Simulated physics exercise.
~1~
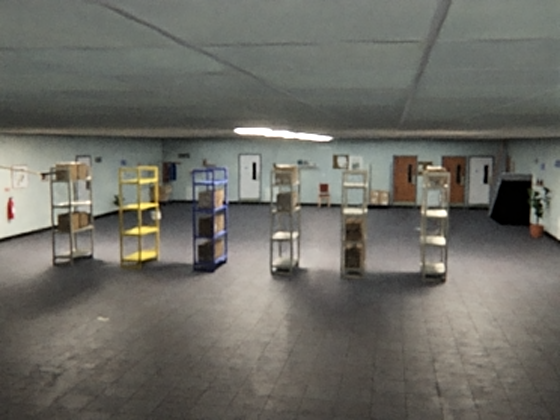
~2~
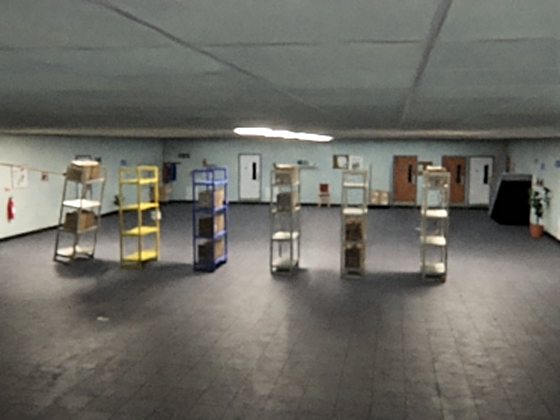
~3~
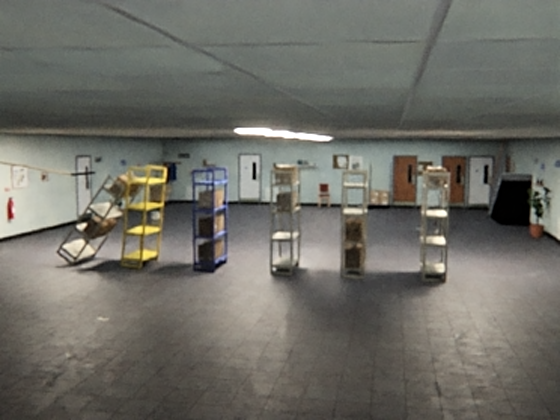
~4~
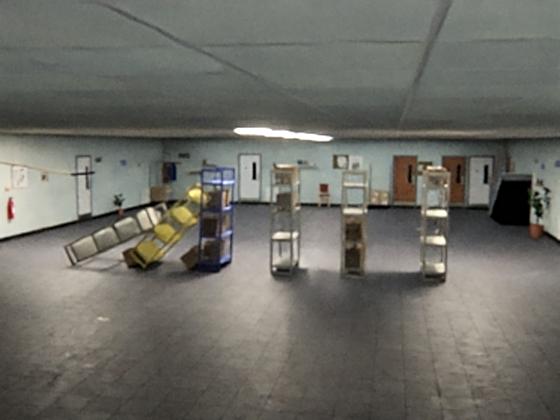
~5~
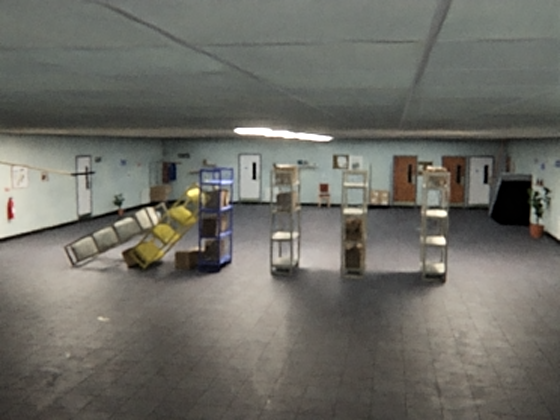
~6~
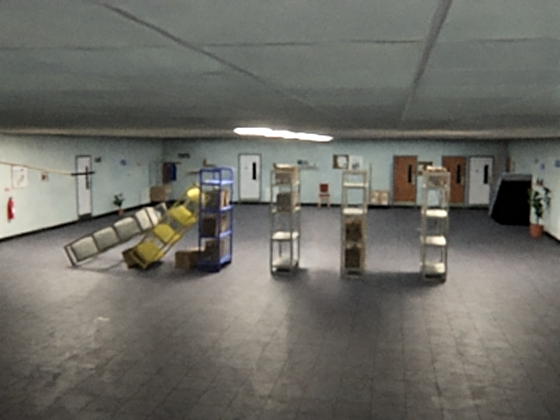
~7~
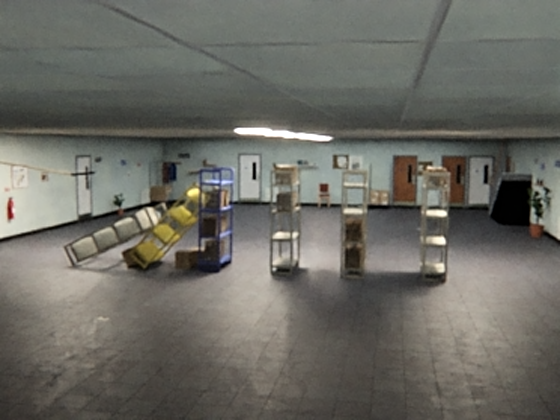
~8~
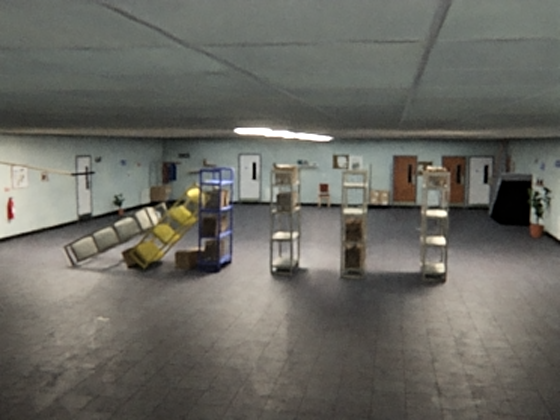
Six tall shelving units stood in a row in a large room until a thin pole pushed the leftmost one rightward into the yellow one, which toppled against the blue unit and stayed leaning there, while the blue and the three beyond remained standing.
